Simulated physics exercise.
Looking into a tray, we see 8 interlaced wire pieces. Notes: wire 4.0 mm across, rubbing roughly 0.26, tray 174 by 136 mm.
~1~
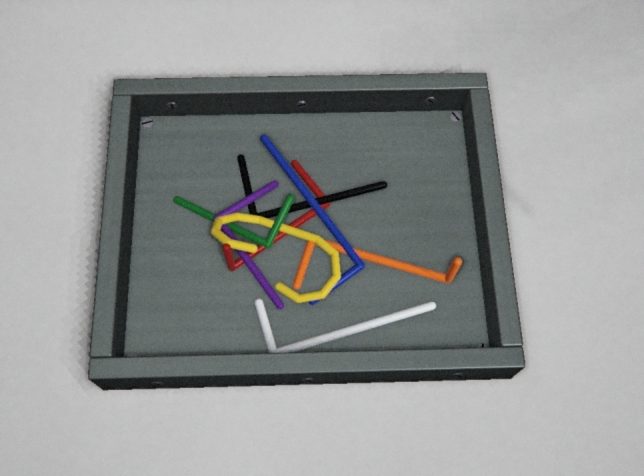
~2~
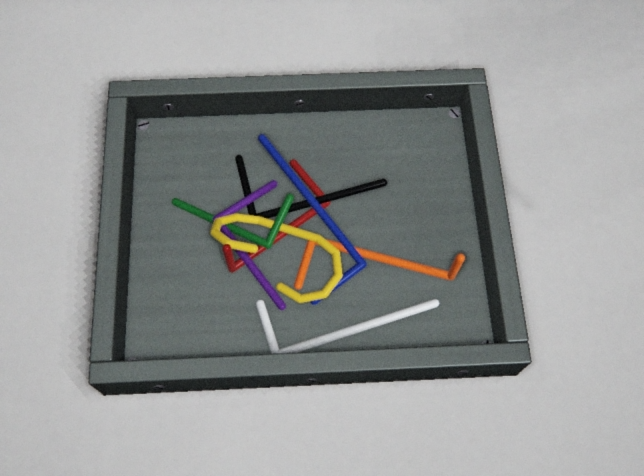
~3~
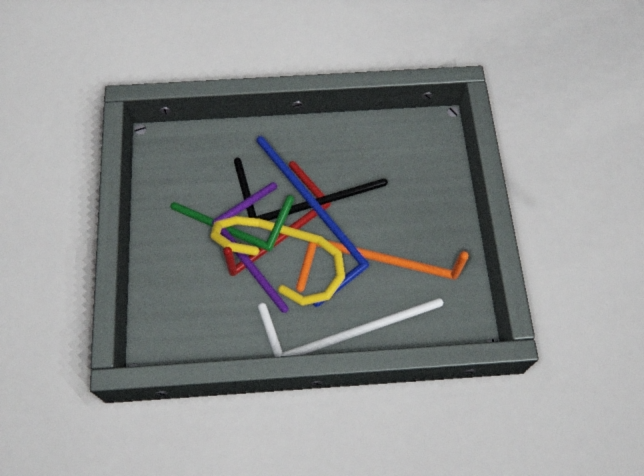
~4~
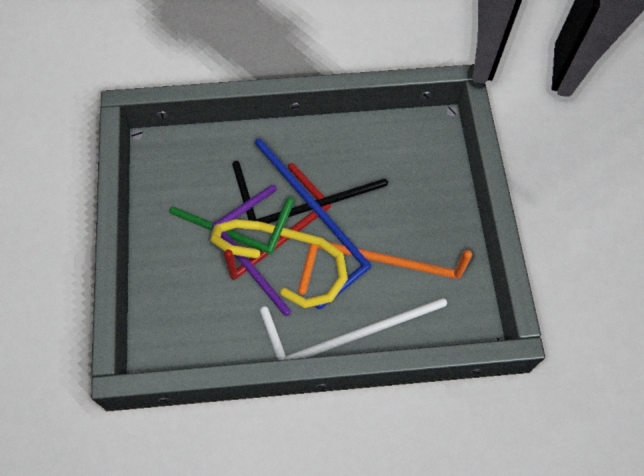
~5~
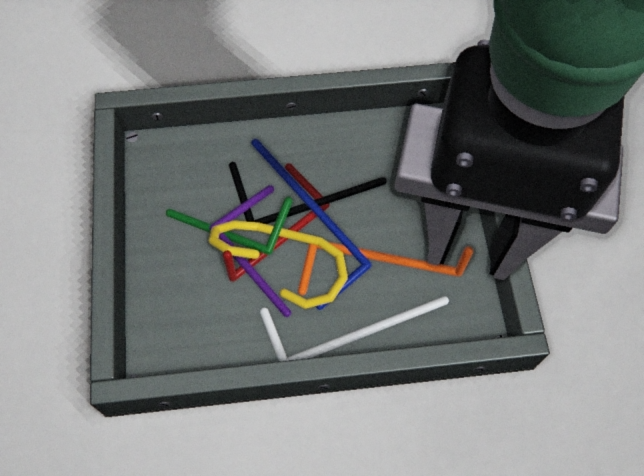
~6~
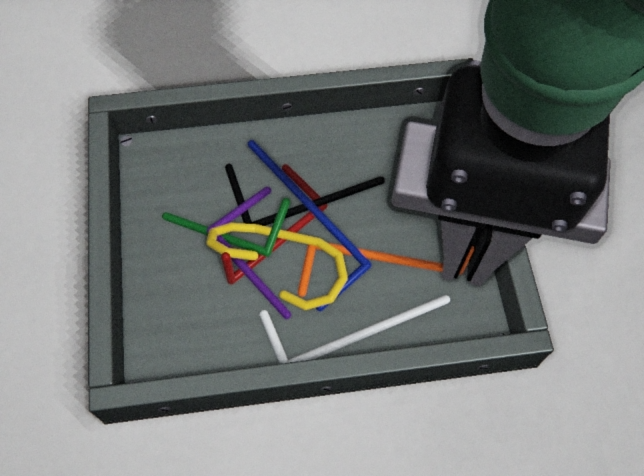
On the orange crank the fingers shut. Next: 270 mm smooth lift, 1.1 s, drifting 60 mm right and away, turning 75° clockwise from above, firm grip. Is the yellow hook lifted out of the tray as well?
It ends up in the air.
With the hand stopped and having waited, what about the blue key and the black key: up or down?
Blue key lifted, black key left.
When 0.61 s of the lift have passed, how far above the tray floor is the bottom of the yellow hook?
100 mm.
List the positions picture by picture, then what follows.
In the first frame, fingers out of view, 213 mm above the grip; yellow hook from (279, 286) to (253, 249), passing over black key, over and under green key, over blue key; orange crank from (457, 262) to (297, 285).
In the second frame, fingers out of view, 213 mm above the grip; orange crank from (460, 258) to (298, 285); white key from (260, 304) to (435, 303).
In the third frame, fingers out of view, 199 mm above the grip; purple key from (273, 186) to (284, 309), passing over black key; blue key from (317, 303) to (260, 140), passing under yellow hook.
In the fourth frame, fingers (532, 42) 106 mm above the grip; green key from (290, 201) to (173, 211), passing over red crank, over and under yellow hook; red crank from (228, 254) to (292, 167), passing under black key, under green key.
In the fifth frame, fingers (475, 239) 13 mm above the grip; black key from (233, 166) to (383, 181), passing over red crank, under purple key, under yellow hook; yellow hook from (284, 293) to (255, 254), passing over black key, over and under green key, over blue key.
In the sixth frame, fingers (469, 249) closed on the orange crank; yellow hook from (284, 295) to (254, 256); orange crank from (470, 249) to (302, 292).
Then, 0.33 s into the lift, lowest point more than 20 mm over the tray floor, orange crank 58 mm.
Then, 0.61 s into the lift, lowest point more than 20 mm over the tray floor, orange crank 158 mm, yellow hook 100 mm, blue key 80 mm.
Then, 1.10 s into the lift, lowest point more than 20 mm over the tray floor, orange crank 272 mm, yellow hook 213 mm, blue key 194 mm.
End, hanging orange crank 272 mm, yellow hook 213 mm, blue key 193 mm; the other 5 are down.
